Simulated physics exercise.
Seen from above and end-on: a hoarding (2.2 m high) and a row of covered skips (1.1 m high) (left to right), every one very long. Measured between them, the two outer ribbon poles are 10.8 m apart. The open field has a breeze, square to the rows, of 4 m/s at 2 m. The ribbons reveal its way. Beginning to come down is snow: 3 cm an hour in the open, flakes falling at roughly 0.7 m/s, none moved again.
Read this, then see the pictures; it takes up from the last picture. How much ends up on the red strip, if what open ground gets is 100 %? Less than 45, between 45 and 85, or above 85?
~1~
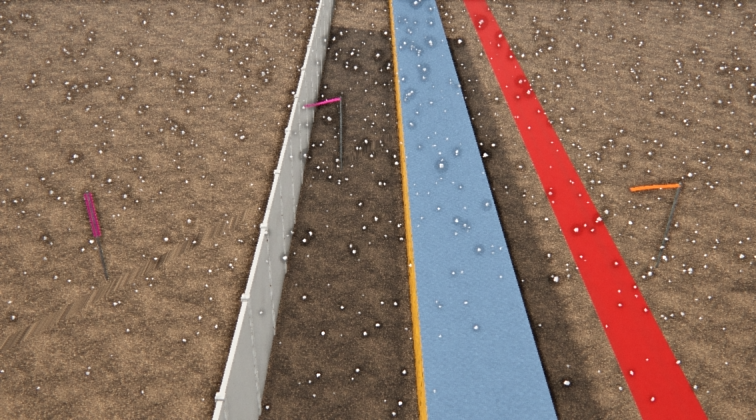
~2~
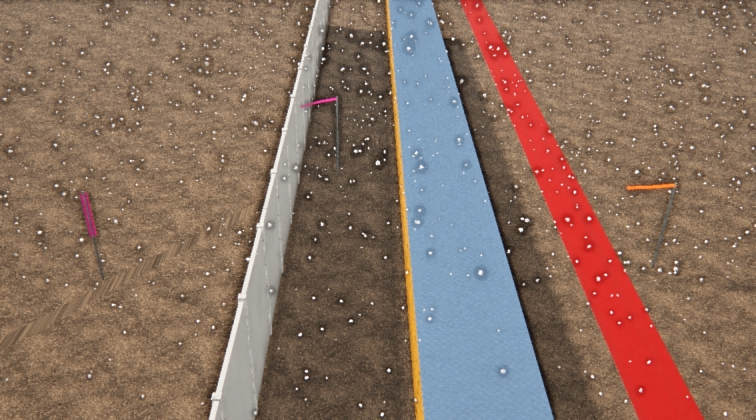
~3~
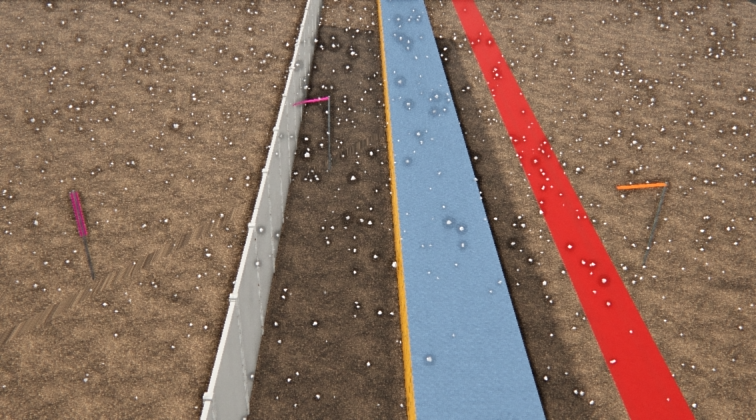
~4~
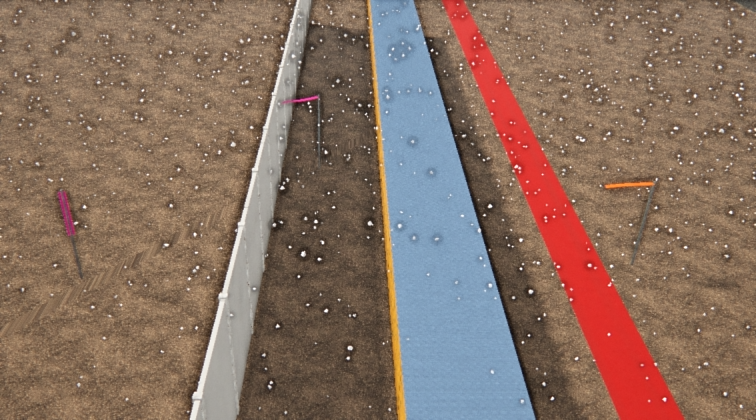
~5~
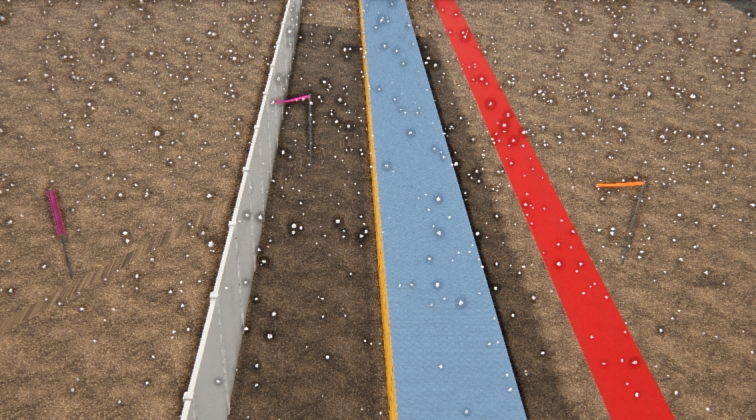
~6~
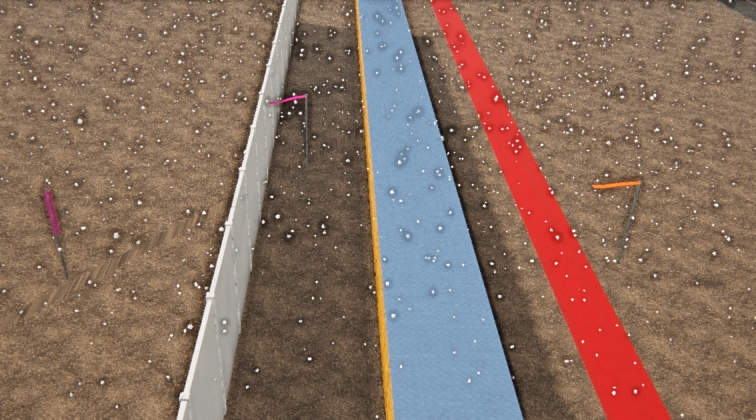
It comes to above 85 % of what open ground receives.
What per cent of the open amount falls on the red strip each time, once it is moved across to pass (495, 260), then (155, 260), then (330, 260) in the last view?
First around 100 percent, next around 90 percent, last around 70 percent.
In 10 minutes the red strip collects 5 mm against 5 mm in the open.
In 30 minutes the red strip collects 16 mm against 15 mm in the open.
In 60 minutes the red strip collects 32 mm against 30 mm in the open, so the red strip has 107 % of the open amount; the left half of it has 107 %, the right half 107 %.
